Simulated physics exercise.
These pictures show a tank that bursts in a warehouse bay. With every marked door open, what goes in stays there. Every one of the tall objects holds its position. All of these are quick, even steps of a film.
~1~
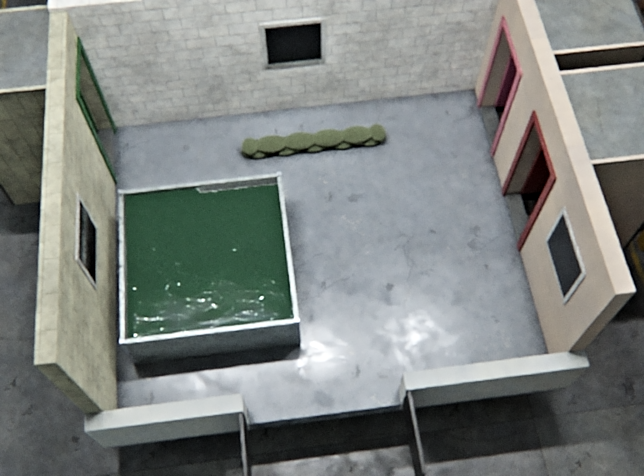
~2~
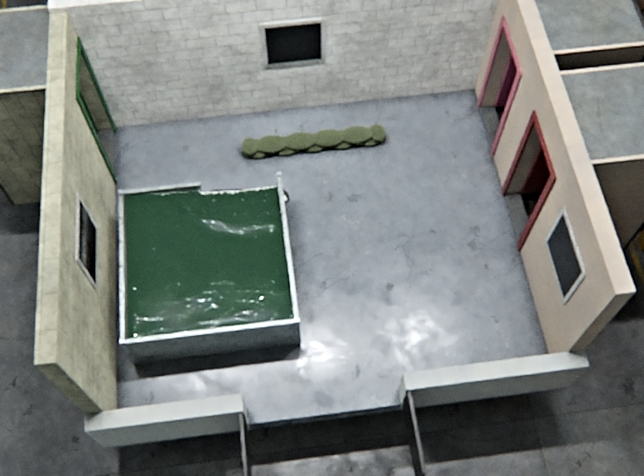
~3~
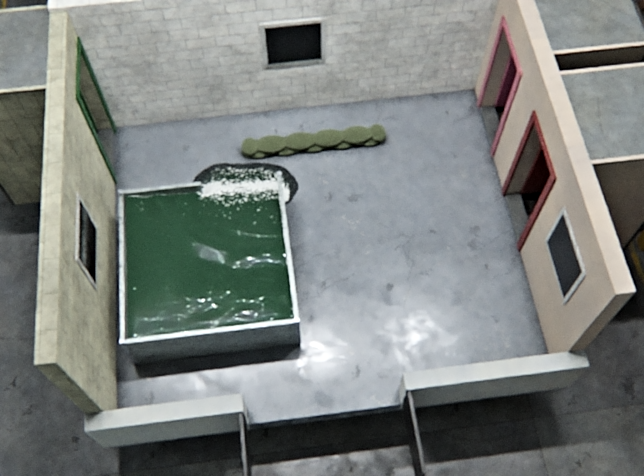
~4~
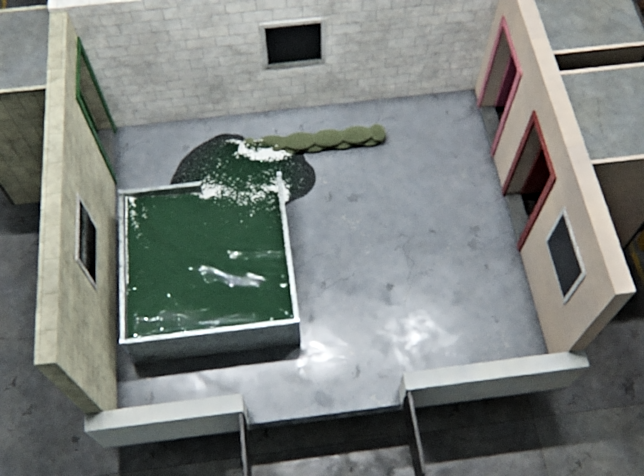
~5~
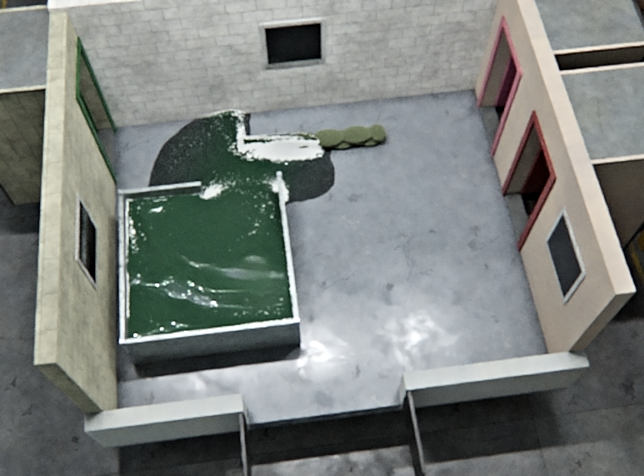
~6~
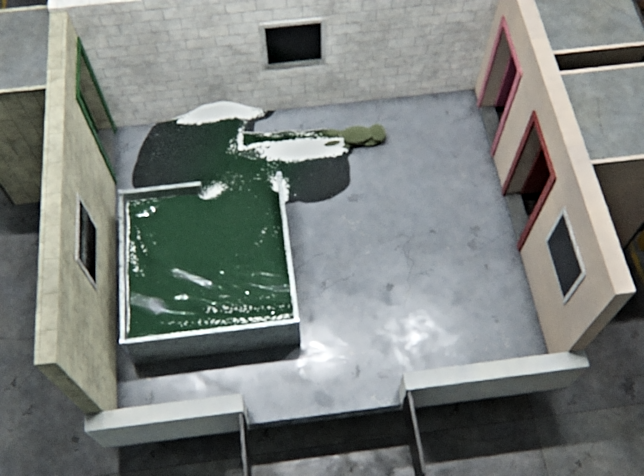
A large square tank of green water stands at the left of a grey-floored, roofless warehouse bay, seen from high above by a still camera. A low, lumpy olive barrier lies near the pale block back wall, with a green-framed doorway at left and red-framed ones at right. Water bursts through the tank's far side, foams around the barrier, and spreads darkly toward the back wall.
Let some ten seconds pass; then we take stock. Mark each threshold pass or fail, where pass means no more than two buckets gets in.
Green door - fail; red door - fail; pink door - fail.
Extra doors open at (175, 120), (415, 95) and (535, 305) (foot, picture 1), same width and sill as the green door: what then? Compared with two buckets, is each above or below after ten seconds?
One, ends up above; two, ends up below; three, ends up below.
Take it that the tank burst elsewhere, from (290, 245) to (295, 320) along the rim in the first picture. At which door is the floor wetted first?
First to be reached: The red door.
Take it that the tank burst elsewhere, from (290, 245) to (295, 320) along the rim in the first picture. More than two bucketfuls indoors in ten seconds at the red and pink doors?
My reading: Red door passes that mark, pink door goes over.
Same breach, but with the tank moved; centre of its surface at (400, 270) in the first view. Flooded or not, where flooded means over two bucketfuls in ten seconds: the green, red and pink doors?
Green: Exceeds it; red: Falls short; pink: Exceeds it.
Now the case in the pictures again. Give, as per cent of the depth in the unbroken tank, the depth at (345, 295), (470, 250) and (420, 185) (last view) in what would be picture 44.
The depths come to near 2, 12 and 6 per cent respectively.
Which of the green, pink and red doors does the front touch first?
Answer: The one in green.
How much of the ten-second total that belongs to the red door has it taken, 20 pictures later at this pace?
Some 20 in a hundred.
A moment on, water covers 30 % of the floor; the green door wet at the sill, nothing in, the red door not reached, the pink door not reached.
Next, water covers 50 % of the floor; the green door over two buckets in, the red door wet at the sill, nothing in, the pink door under two buckets in.
Then, water covers 65 % of the floor; the green door far over two buckets in, the red door over two buckets in, the pink door far over two buckets in.
Later, water covers 85 % of the floor; the green door far over two buckets in, the red door over two buckets in, the pink door far over two buckets in.
In the end, water covers 95 % of the floor; the green door far over two buckets in, the red door far over two buckets in, the pink door far over two buckets in.
